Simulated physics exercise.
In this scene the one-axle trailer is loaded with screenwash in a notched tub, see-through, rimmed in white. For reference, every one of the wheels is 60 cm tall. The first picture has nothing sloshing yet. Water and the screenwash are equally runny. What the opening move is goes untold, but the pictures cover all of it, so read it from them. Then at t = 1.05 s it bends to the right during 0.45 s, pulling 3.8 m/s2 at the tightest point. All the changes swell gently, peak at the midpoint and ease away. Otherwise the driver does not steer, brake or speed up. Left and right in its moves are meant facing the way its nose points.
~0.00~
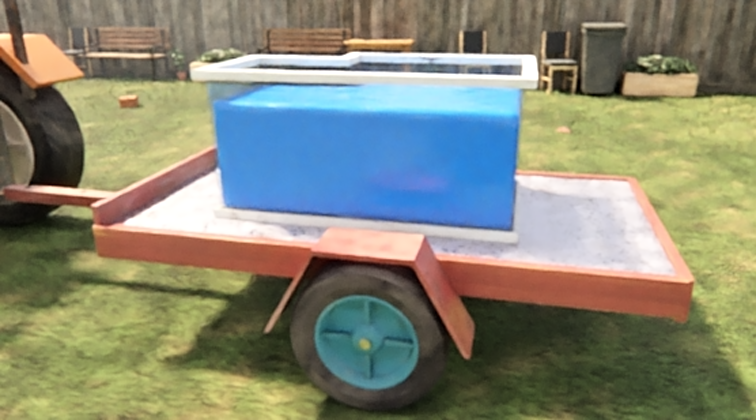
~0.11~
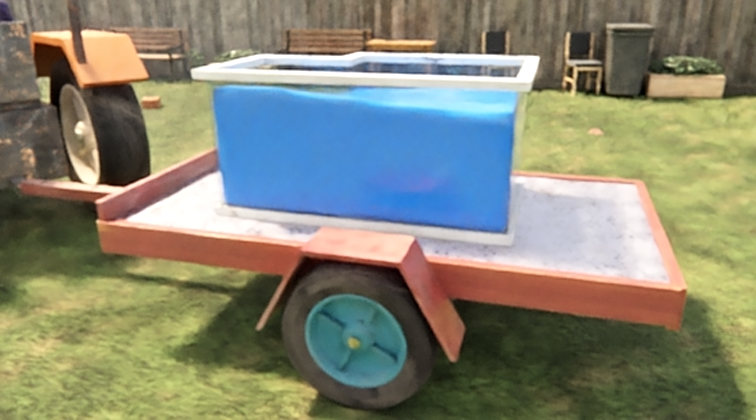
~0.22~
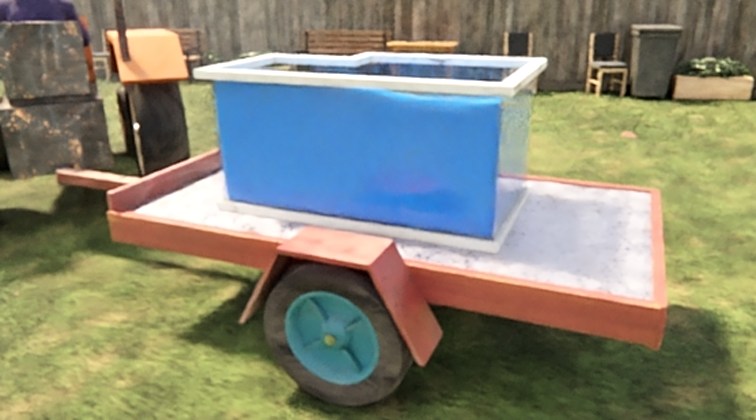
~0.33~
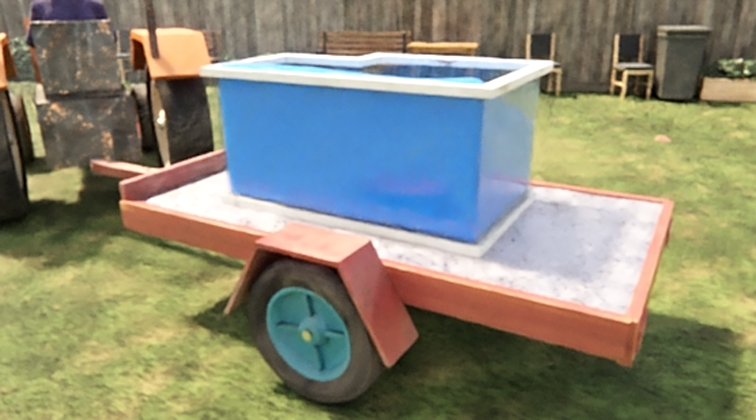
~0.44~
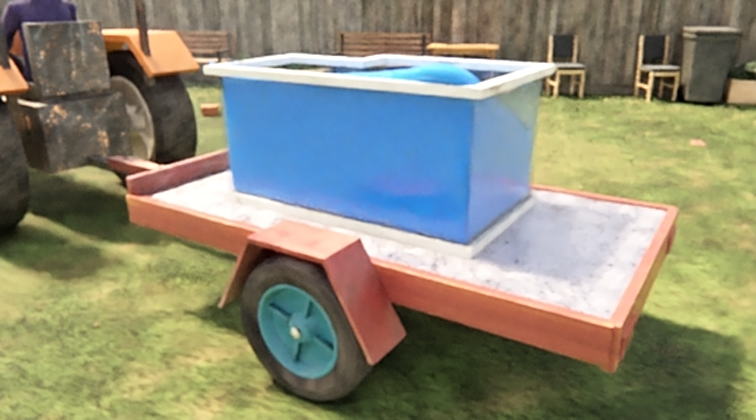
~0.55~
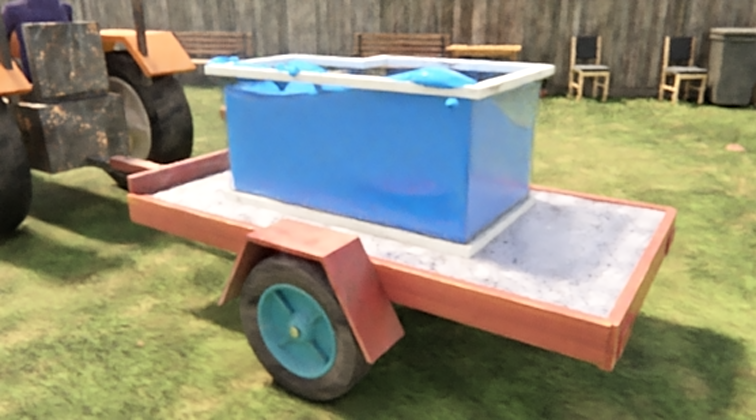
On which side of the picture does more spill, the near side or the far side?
Most of the overflow goes toward the viewer.
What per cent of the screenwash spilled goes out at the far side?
Close to 10 per cent goes that way.
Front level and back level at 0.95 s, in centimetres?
The front stands at 46 cm and the back at 46 cm.
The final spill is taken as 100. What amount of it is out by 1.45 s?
By then about 10 per cent is out.
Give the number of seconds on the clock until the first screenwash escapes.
First escape: Approx. 0.9 s.
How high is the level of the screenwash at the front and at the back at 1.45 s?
At the front the surface is at 46 cm, while at the back it is at 56 cm.
By 0.95 s the surface is 47 cm up at the front and 46 cm at the back; nothing has left.
By 1.45 s the surface is 46 cm up at the front and 55 cm at the back; 1 per cent is out, over the near side.
By 2.05 s the surface is 44 cm up at the front and 43 cm at the back; 5 per cent is out, over the near side, a little elsewhere.
By 4.49 s 8 per cent is out, mostly over the near side, some over the right end; the near side has passed 5 per cent and the far side 1.
